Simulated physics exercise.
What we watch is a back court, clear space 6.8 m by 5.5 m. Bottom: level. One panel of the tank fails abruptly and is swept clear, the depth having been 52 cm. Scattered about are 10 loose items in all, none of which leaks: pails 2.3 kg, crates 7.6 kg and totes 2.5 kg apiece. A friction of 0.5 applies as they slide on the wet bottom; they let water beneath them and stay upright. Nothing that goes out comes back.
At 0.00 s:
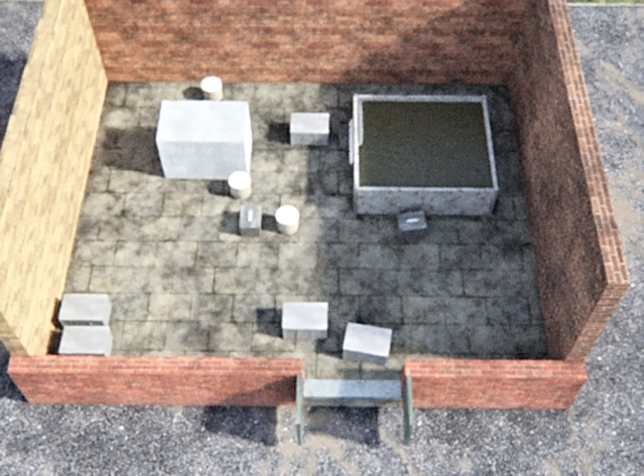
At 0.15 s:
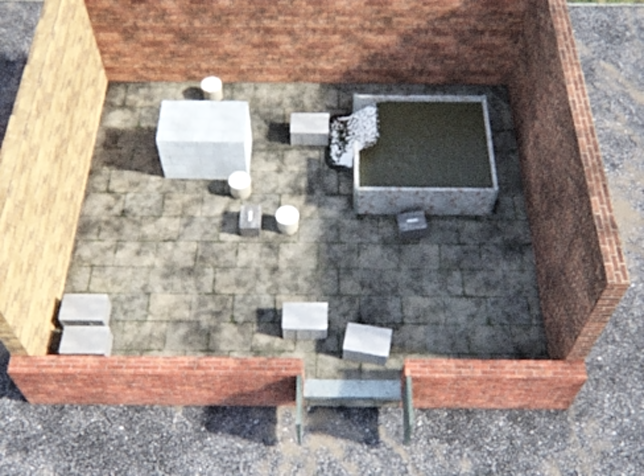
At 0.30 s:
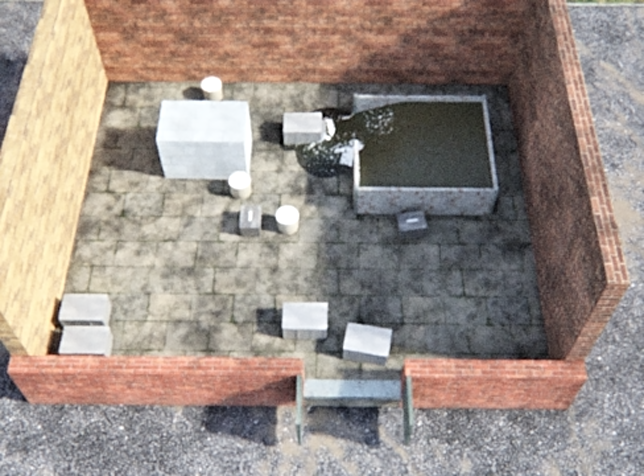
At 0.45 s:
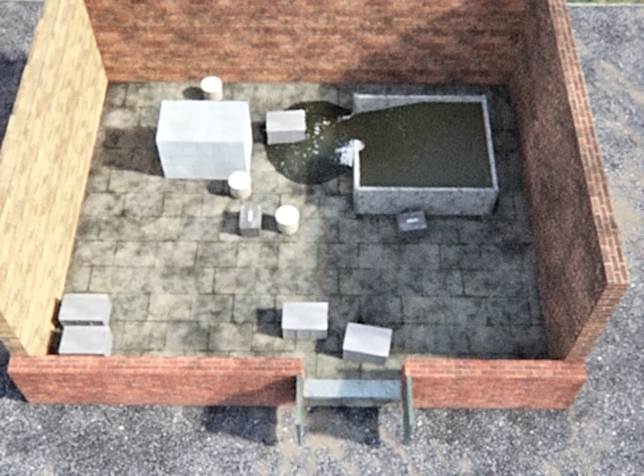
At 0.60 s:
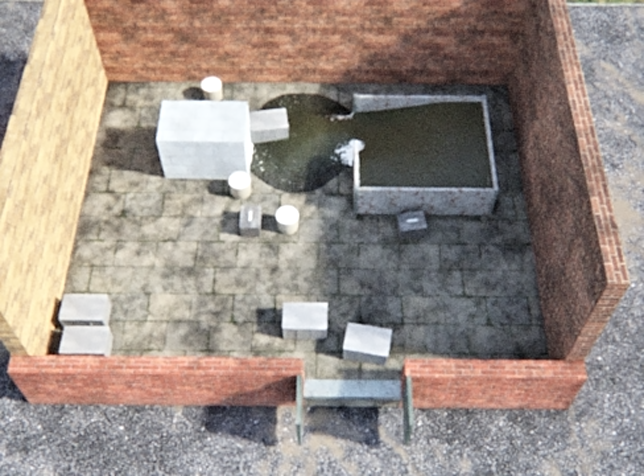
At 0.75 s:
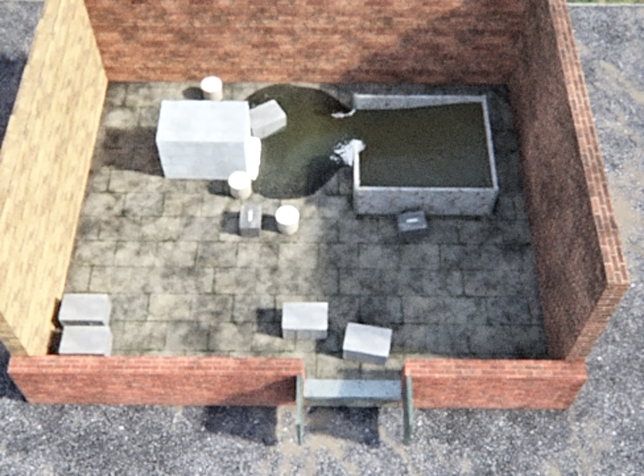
Dark water pours through the left side of a pale-rimmed tank at the back right of a paved court with tall brick walls, seen from high above by a still camera. Inside stand a large white block, pale grey boxes and small white cylinders. White froth bursts out, then a dark pool spreads left, pushing one pale box toward the white block, where it turns slightly, while the other objects stay put.
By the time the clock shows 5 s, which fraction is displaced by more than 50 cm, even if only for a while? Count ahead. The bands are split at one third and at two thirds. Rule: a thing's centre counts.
It falls between one and two thirds.
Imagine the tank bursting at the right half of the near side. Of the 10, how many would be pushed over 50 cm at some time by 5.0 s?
Count: 2.
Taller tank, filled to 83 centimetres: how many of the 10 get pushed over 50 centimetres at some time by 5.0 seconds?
6.
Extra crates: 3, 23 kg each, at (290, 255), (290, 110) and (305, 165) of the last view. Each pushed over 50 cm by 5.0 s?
Order as listed: Inside half a metre / beyond half a metre / beyond half a metre.
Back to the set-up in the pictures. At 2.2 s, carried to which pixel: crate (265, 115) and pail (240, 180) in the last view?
Approx. (127, 86); approx. (174, 211).
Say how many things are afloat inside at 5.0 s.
At that point I count 6.
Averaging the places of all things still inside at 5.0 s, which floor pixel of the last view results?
Around (229, 287).
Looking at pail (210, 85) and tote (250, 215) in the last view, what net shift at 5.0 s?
Taking them in turn, I get 250 cm for the first and 250 cm for the second.
After 1.1 s 1 of 10 are over 50 cm from their spots; 1 afloat.
After 2.2 s 4 of 10 are over 50 cm from their spots; 2 afloat.
After 3.5 s 5 of 10 are over 50 cm from their spots; 2 afloat.
After 5.0 s 5 of 10 are over 50 cm from their spots, and 5 have been at some point; 6 afloat.
